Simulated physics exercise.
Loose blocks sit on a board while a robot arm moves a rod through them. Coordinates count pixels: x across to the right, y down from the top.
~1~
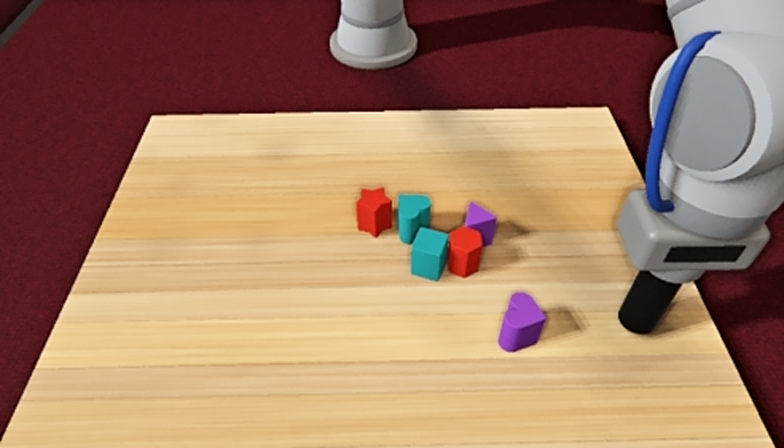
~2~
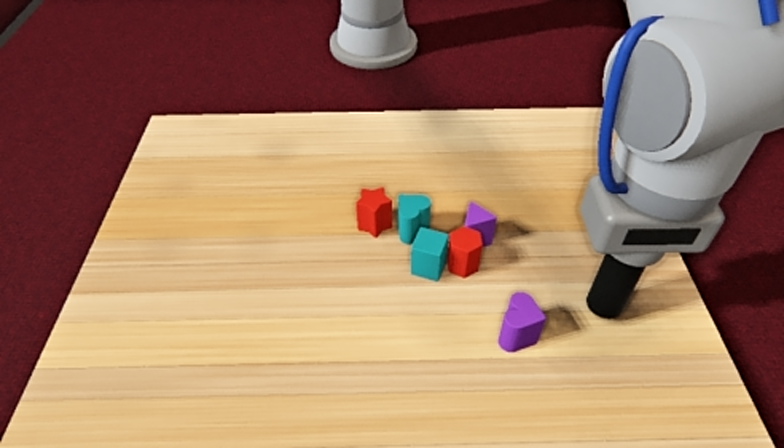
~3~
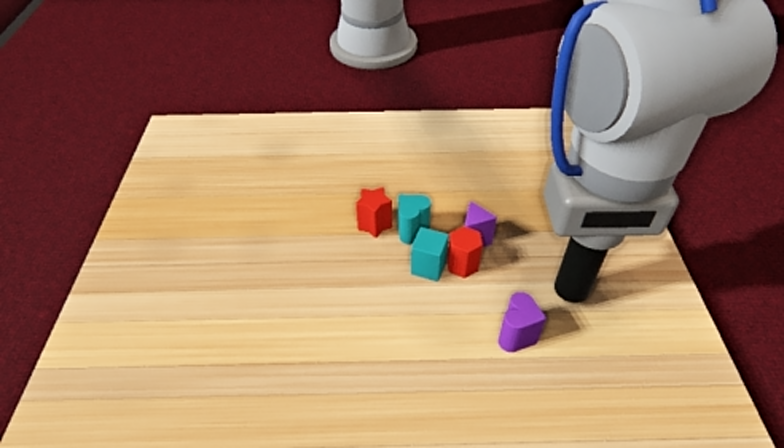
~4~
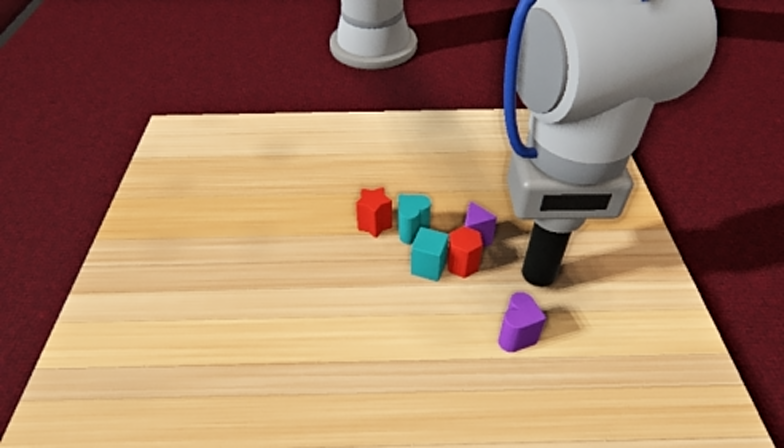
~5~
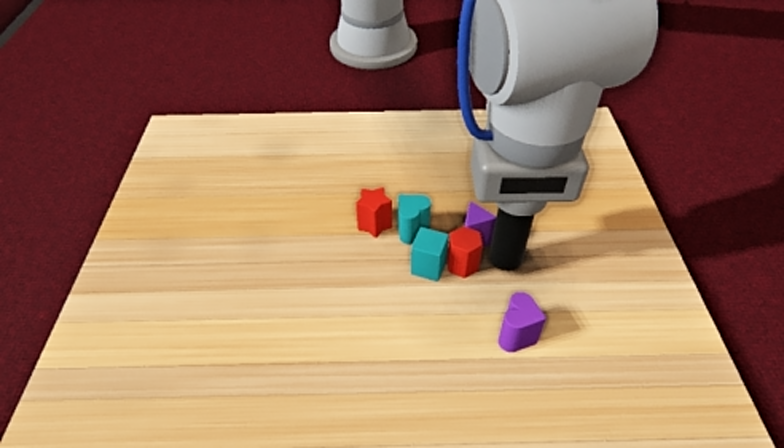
At first, a robot arm holds a black rod at the right side of a wooden board, away from a cluster of red, turquoise and purple blocks and a separate purple one. The arm then moves the rod steadily left and slightly away from the viewer, ending close beside the cluster, while the blocks stay still.
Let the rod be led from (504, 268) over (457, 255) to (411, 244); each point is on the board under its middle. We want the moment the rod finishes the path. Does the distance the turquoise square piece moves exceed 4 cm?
The answer is yes.
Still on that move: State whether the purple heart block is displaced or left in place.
Once the path ends, it is where it was.
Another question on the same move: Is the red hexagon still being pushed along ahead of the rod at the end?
I'd say yes.
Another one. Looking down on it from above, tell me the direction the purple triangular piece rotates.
If we look at it from overhead, the purple triangular piece pivots clockwise.
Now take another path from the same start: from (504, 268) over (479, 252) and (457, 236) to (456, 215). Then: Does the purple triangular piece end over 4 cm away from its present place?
The answer is yes.
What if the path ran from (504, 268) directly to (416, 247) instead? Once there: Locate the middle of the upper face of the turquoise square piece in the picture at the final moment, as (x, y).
It is going to be at (376, 245).
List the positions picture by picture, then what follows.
Lower end of the rod (636, 320), tops of blocks, turquoise heart block (413, 204), turquoise square piece (430, 241), red hexagon (466, 238), purple triangular piece (478, 214), purple heart block (524, 310), in the first frame.
Rod (604, 305), blocks as before, in the second frame.
Rod (571, 289), blocks as before, in the third frame.
Rod (539, 274), blocks as before, in the fourth frame.
Rod (506, 259), turquoise heart block (413, 204), turquoise square piece (430, 241), red hexagon (466, 238), purple triangular piece (478, 214), purple heart block (524, 310), in the fifth frame.
On the path given first. Halfway along, rod (457, 245); turquoise square piece (399, 241), turned 50° anticlockwise; red hexagon (427, 229); purple triangular piece (467, 208), turned 50° clockwise.
At the end, rod (411, 235); turquoise heart block (404, 198), turned 30° clockwise; turquoise square piece (379, 245), turned 100° anticlockwise; red hexagon (380, 222), turned 15° anticlockwise; purple triangular piece (467, 209), turned 50° clockwise; purple heart block not moved.
